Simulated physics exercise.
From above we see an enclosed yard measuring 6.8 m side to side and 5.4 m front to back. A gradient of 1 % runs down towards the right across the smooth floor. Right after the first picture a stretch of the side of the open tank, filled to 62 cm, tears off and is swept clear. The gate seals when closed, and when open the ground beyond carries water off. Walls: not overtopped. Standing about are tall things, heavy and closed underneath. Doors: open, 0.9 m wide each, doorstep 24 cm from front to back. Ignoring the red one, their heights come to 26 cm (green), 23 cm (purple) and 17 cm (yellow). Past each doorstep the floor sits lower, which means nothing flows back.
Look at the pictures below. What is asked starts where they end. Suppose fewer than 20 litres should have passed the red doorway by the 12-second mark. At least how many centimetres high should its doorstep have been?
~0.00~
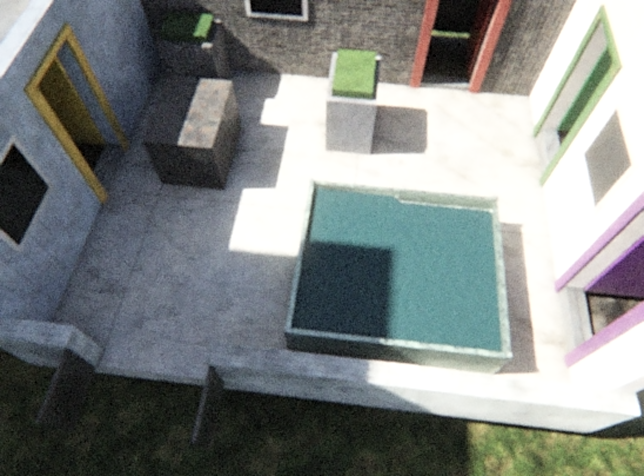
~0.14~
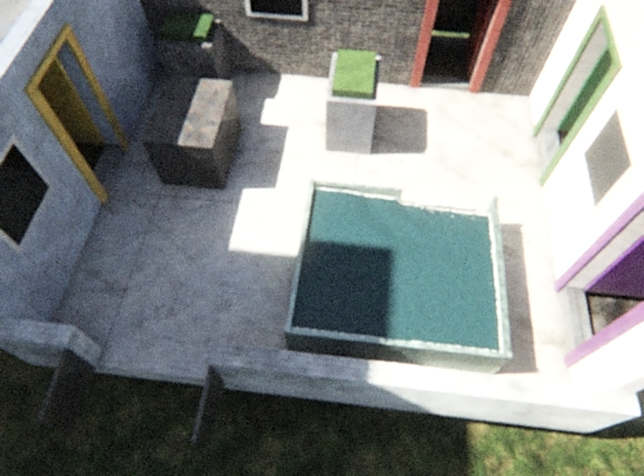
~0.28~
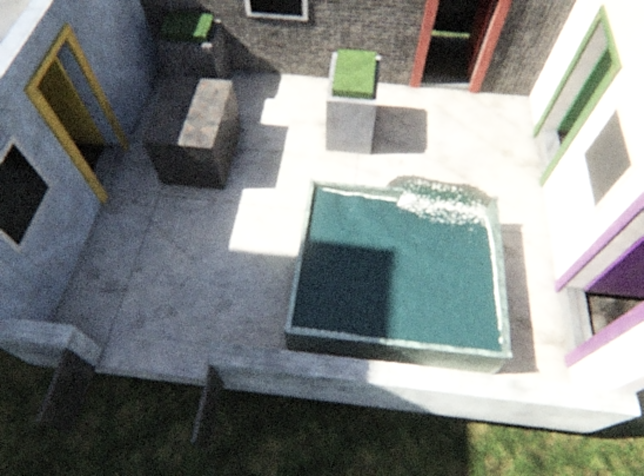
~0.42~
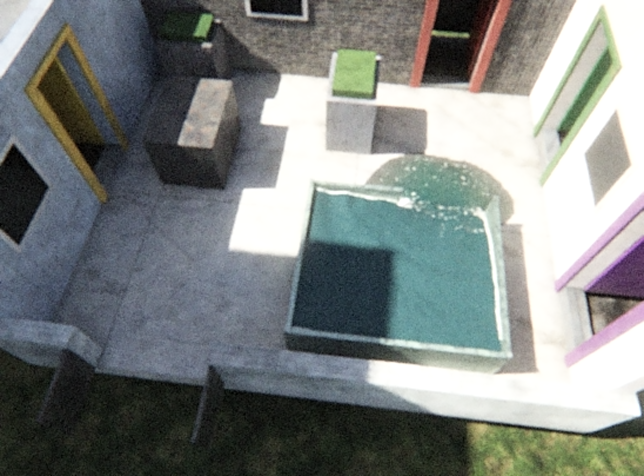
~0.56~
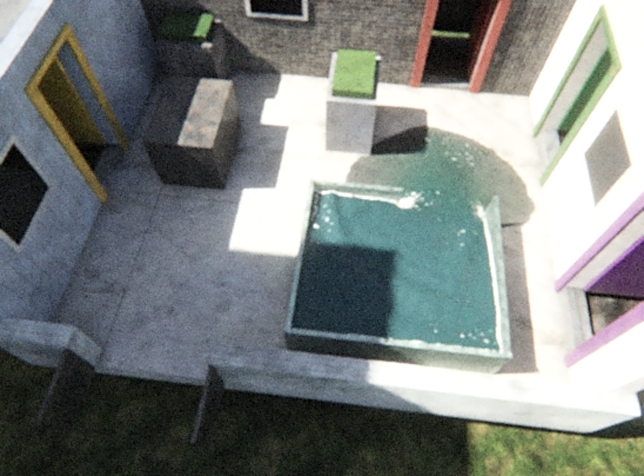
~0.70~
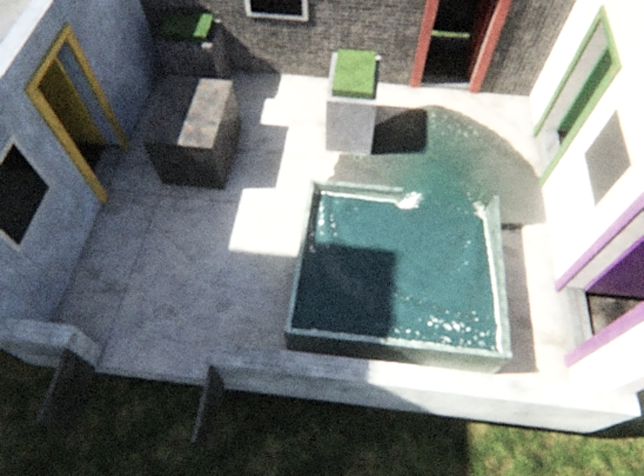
I would say at least 29 cm.
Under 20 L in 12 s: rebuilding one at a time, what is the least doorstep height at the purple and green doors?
About 11.0 cm at purple and about 20 cm at green.
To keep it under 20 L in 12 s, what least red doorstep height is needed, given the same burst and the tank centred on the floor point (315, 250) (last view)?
24 cm, give or take.
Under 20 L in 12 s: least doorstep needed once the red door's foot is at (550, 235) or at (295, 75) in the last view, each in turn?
Around 11.0 and 7.0 cm respectively.
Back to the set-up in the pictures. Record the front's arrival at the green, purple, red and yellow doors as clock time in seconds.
Green = 0.8 s, purple = 3.4 s, red = 0.8 s, yellow = 5.0 s.
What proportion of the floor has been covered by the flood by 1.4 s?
About 25 per cent.
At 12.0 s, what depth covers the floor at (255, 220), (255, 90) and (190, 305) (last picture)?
Roughly 4, 8 and 5 cm, in turn.
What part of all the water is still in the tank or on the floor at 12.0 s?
Around 80 per cent of the water.
After 1.4 s water covers 25 % of the floor, deepest (35 cm) near (456, 212); 17 cm at the red door, 44 litres in over its 9 cm doorstep.
After 3.0 s water covers 40 % of the floor, deepest (32 cm) near (413, 93); 30 cm at the red door, 281 litres in over its 9 cm doorstep.
After 12.0 s water covers 95 % of the floor, deepest (15 cm) near (557, 347); 11 cm at the red door, 584 litres in over its 9 cm doorstep.
At the red door as built, the water arrived by 0.9 s and peaked near 34 cm at 2.6 s.
With a doorstep of 25 cm, 54 litres would have come in within the 12 s; with 33.5 cm, 4 litres. So under 20 litres takes about 29 cm.
